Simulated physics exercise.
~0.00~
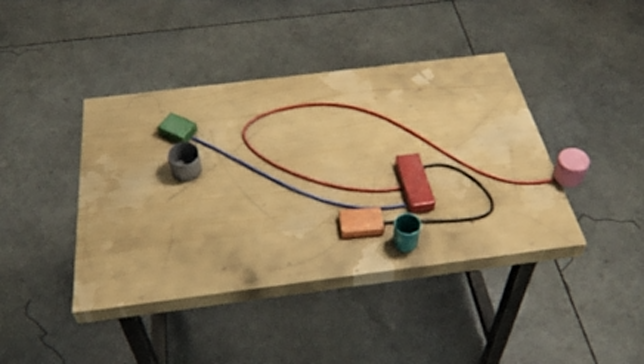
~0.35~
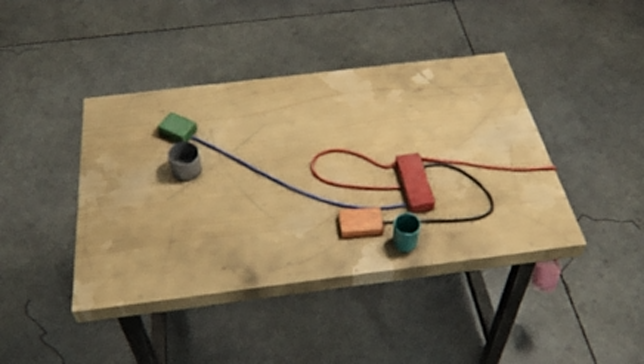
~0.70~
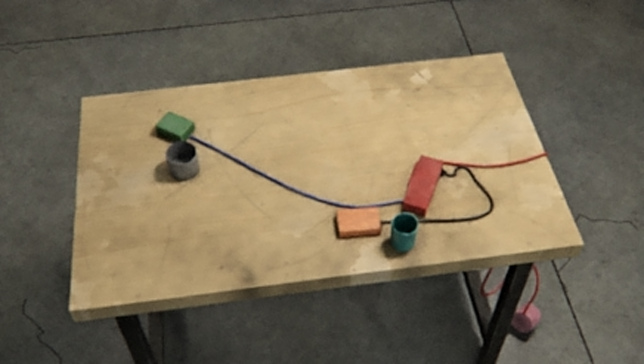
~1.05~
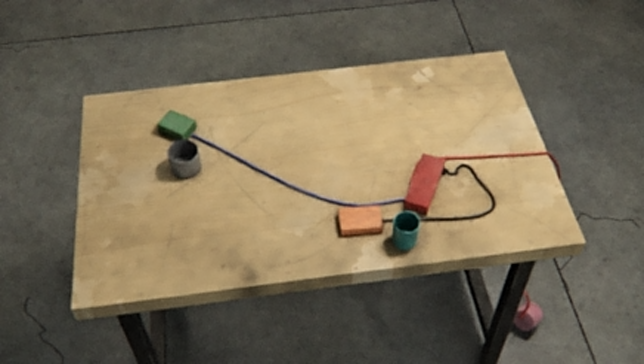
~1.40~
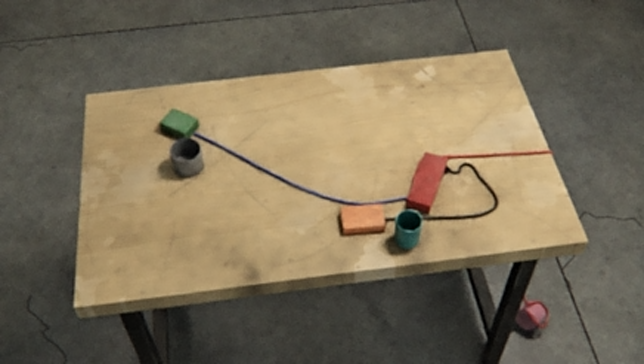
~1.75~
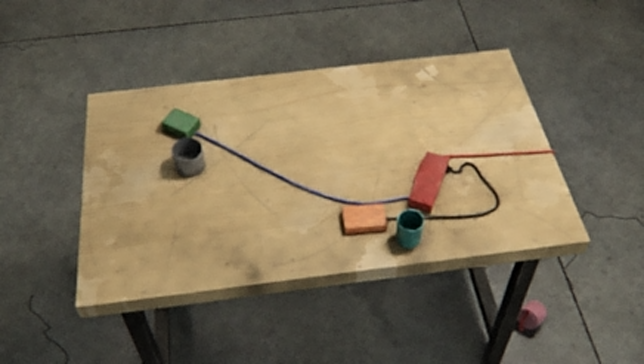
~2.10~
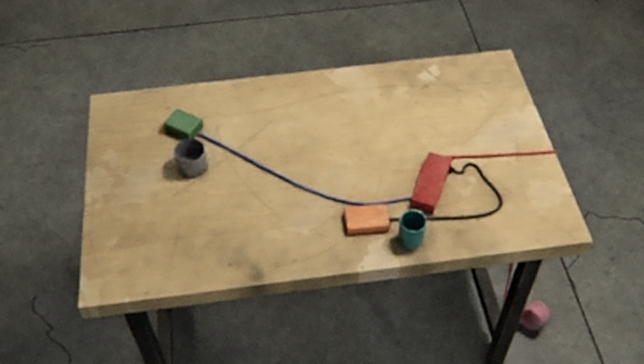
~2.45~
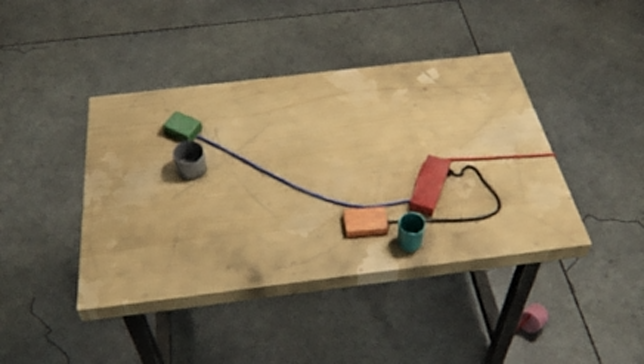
On a workbench, a corded pink speaker falls off the right side, tugging the red strip.
